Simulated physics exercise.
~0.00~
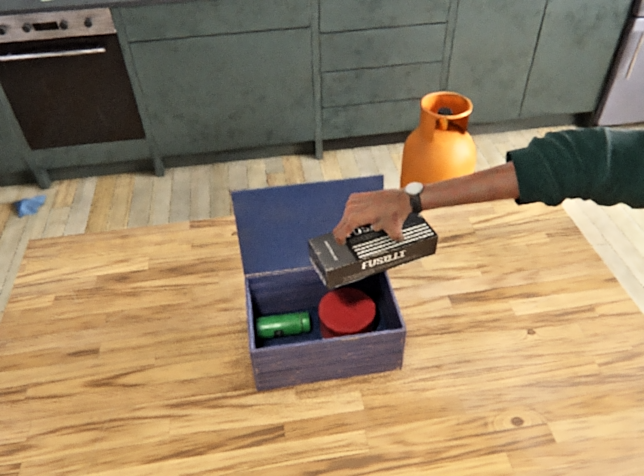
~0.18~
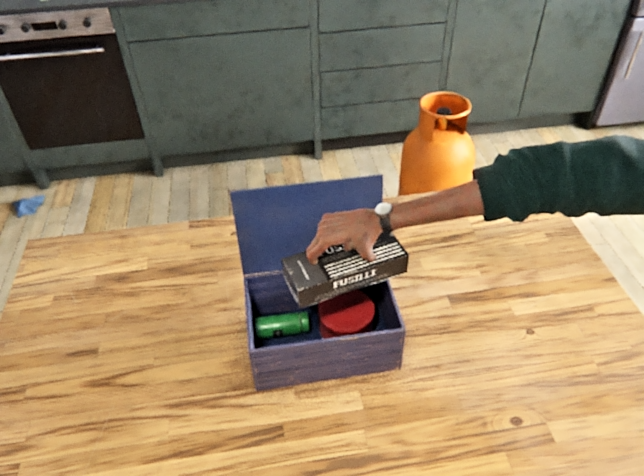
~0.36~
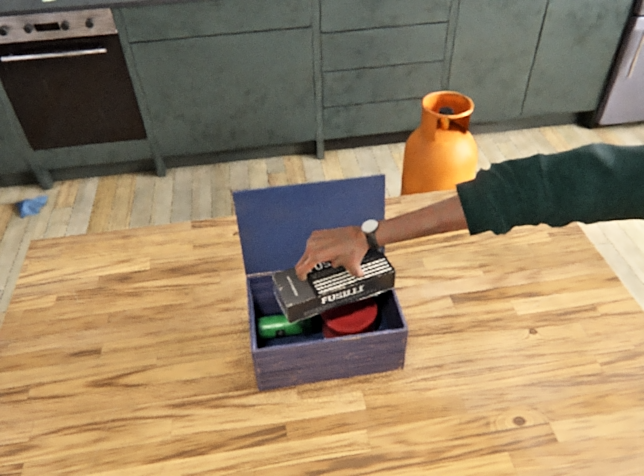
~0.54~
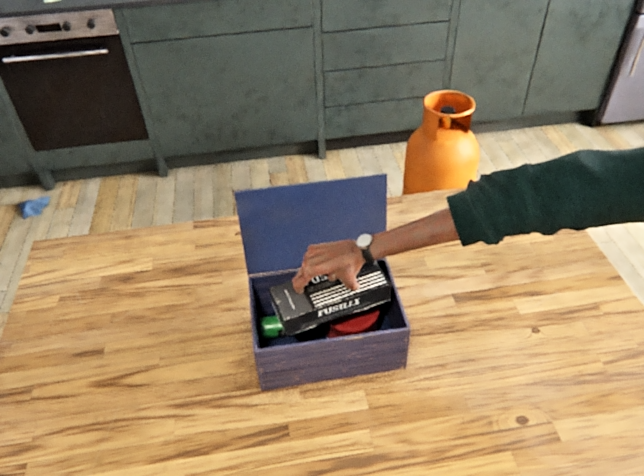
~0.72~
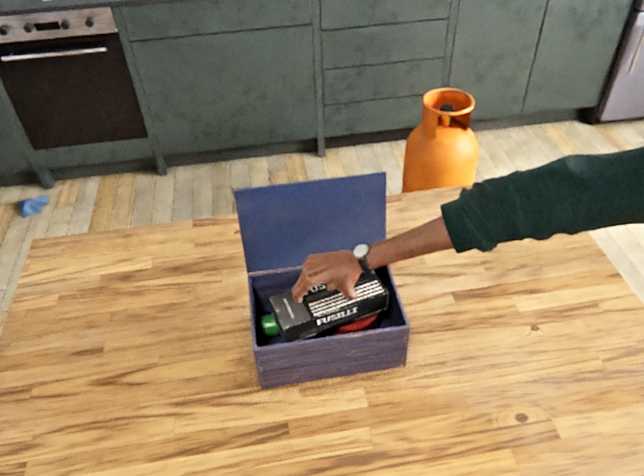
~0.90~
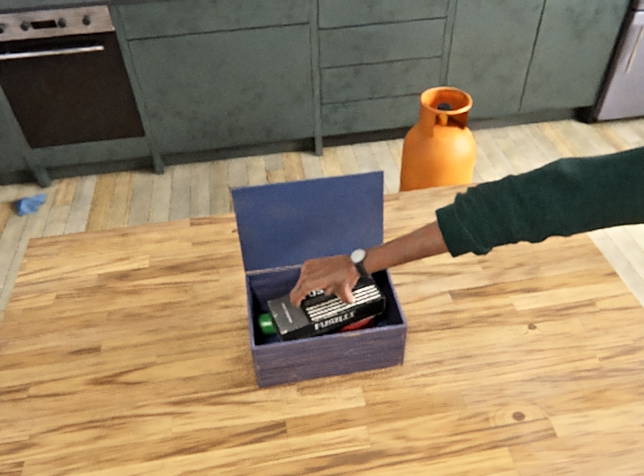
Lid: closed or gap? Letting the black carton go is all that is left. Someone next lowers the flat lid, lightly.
Closed.
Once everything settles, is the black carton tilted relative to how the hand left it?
Looking at the last picture, the black carton is left as set.
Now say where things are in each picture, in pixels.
In the first picture, on its way; black carton (373, 247); green shaker (283, 325).
In the second picture, on its way; black carton (345, 265); green shaker (282, 325).
In the third picture, on its way; black carton (334, 281); green shaker (285, 325).
In the fourth picture, on its way; black carton (330, 294).
In the fifth picture, on its way; black carton (329, 303).
In the sixth picture, put in, still held; black carton (327, 307).
Around 2.00 s, lid starting down.
Around 2.50 s, lid 59° above the rim.
Around 2.80 s, lid 35° above the rim.
Around 3.10 s, lid 7° above the rim.
Finally (3.7 s), lid shut; all 3 still in place. Final places as the last picture's camera would see them, black carton near (327, 308).
